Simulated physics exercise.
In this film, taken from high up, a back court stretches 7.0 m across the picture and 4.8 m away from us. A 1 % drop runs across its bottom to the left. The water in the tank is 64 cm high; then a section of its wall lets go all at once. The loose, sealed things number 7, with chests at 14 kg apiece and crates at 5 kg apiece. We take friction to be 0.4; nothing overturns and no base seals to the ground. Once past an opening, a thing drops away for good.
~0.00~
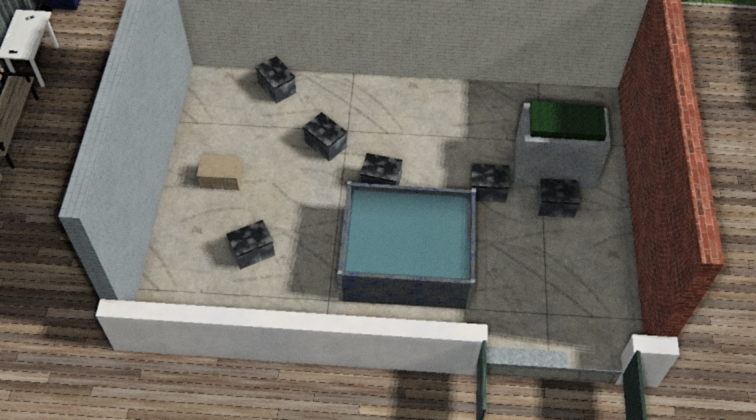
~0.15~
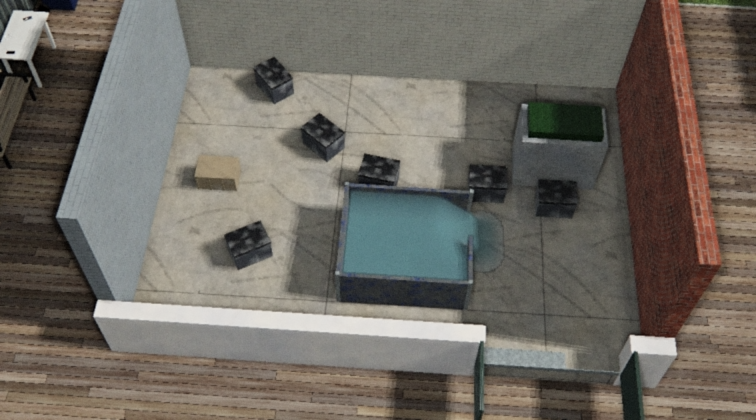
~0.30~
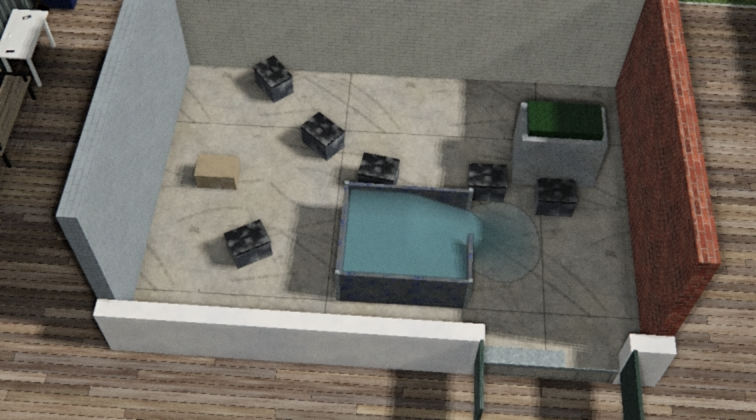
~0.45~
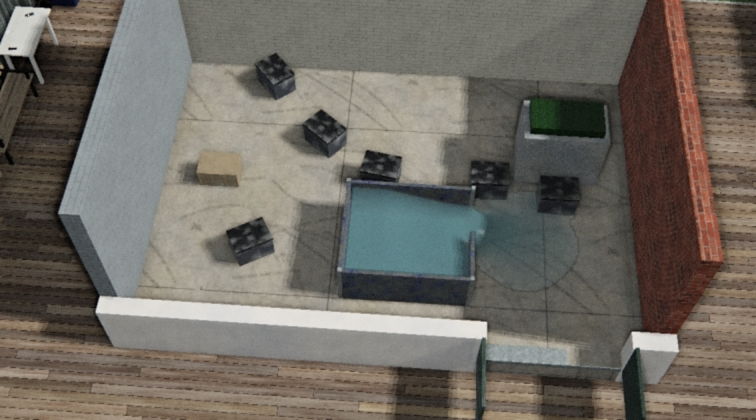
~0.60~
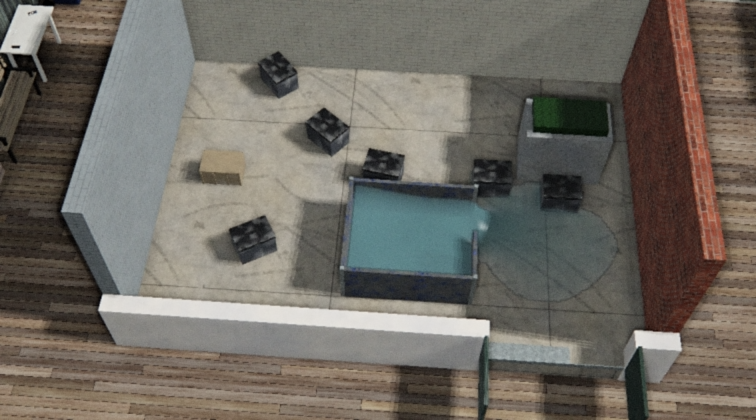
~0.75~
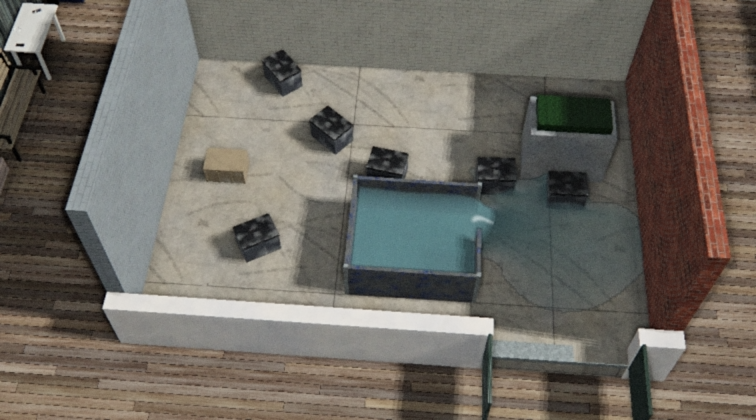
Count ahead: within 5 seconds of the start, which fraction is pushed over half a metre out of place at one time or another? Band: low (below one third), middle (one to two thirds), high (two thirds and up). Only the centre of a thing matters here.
Low.
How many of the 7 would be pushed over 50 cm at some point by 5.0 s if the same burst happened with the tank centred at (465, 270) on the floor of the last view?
So the tally would be 1.
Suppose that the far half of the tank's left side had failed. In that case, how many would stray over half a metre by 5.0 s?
Count: 3.
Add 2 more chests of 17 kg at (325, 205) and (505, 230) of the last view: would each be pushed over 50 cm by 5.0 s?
First falls shy, then exceeds it.
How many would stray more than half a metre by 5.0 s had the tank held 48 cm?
So the tally would be 1.
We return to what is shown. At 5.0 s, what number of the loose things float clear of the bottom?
At that moment it comes to 0.
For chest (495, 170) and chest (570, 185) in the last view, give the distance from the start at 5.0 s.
Taking them in turn, I get 20 cm for the first and 200 cm for the second.
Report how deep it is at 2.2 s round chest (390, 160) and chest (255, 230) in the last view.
Depth approx. 0 cm / 0 cm.
After 1.1 s 0 of 7 are over 50 cm from their spots; 0 afloat.
After 2.2 s 1 of 7 are over 50 cm from their spots; 1 afloat.
After 3.5 s 1 of 7 are over 50 cm from their spots; 0 afloat.
After 5.0 s 1 of 7 are over 50 cm from their spots, and 1 have been at some point; 0 afloat.
